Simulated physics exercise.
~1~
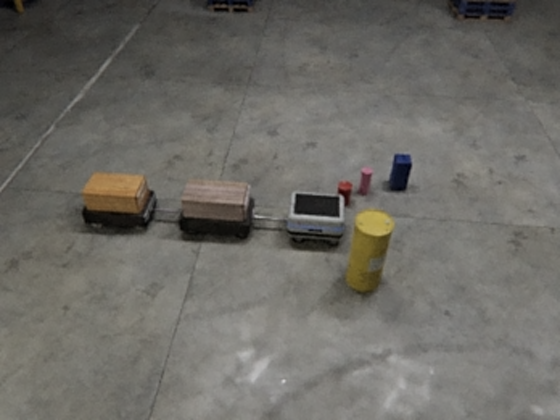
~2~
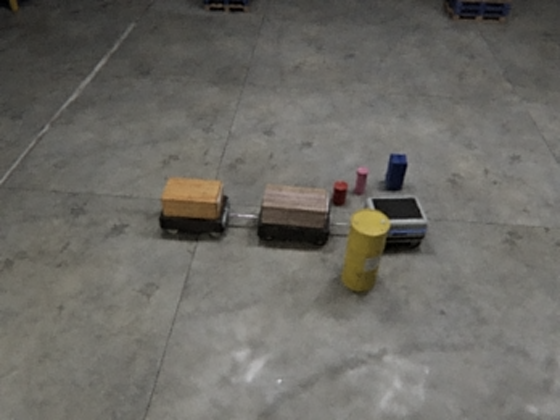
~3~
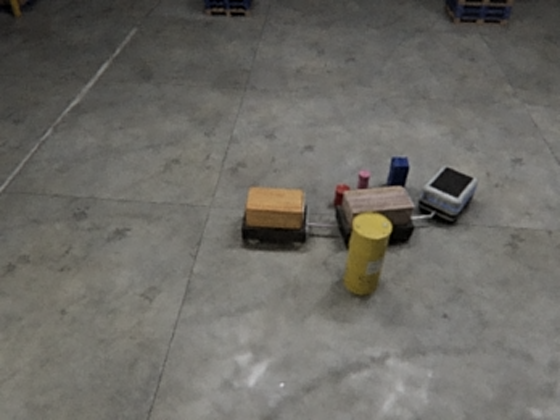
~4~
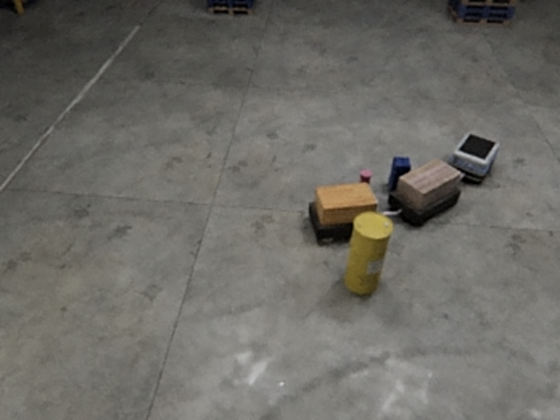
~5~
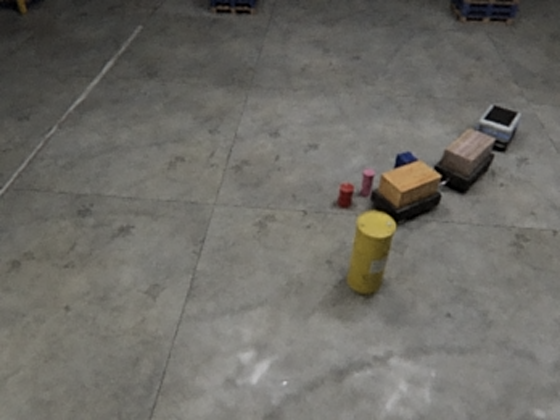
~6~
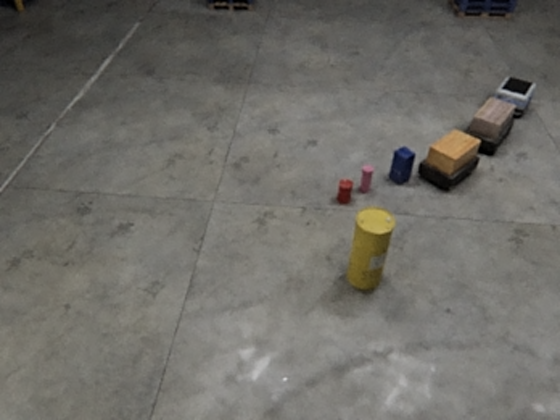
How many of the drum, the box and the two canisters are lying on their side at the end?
None of them are lying down. The yellow drum, the blue box and both canisters are all still standing upright.
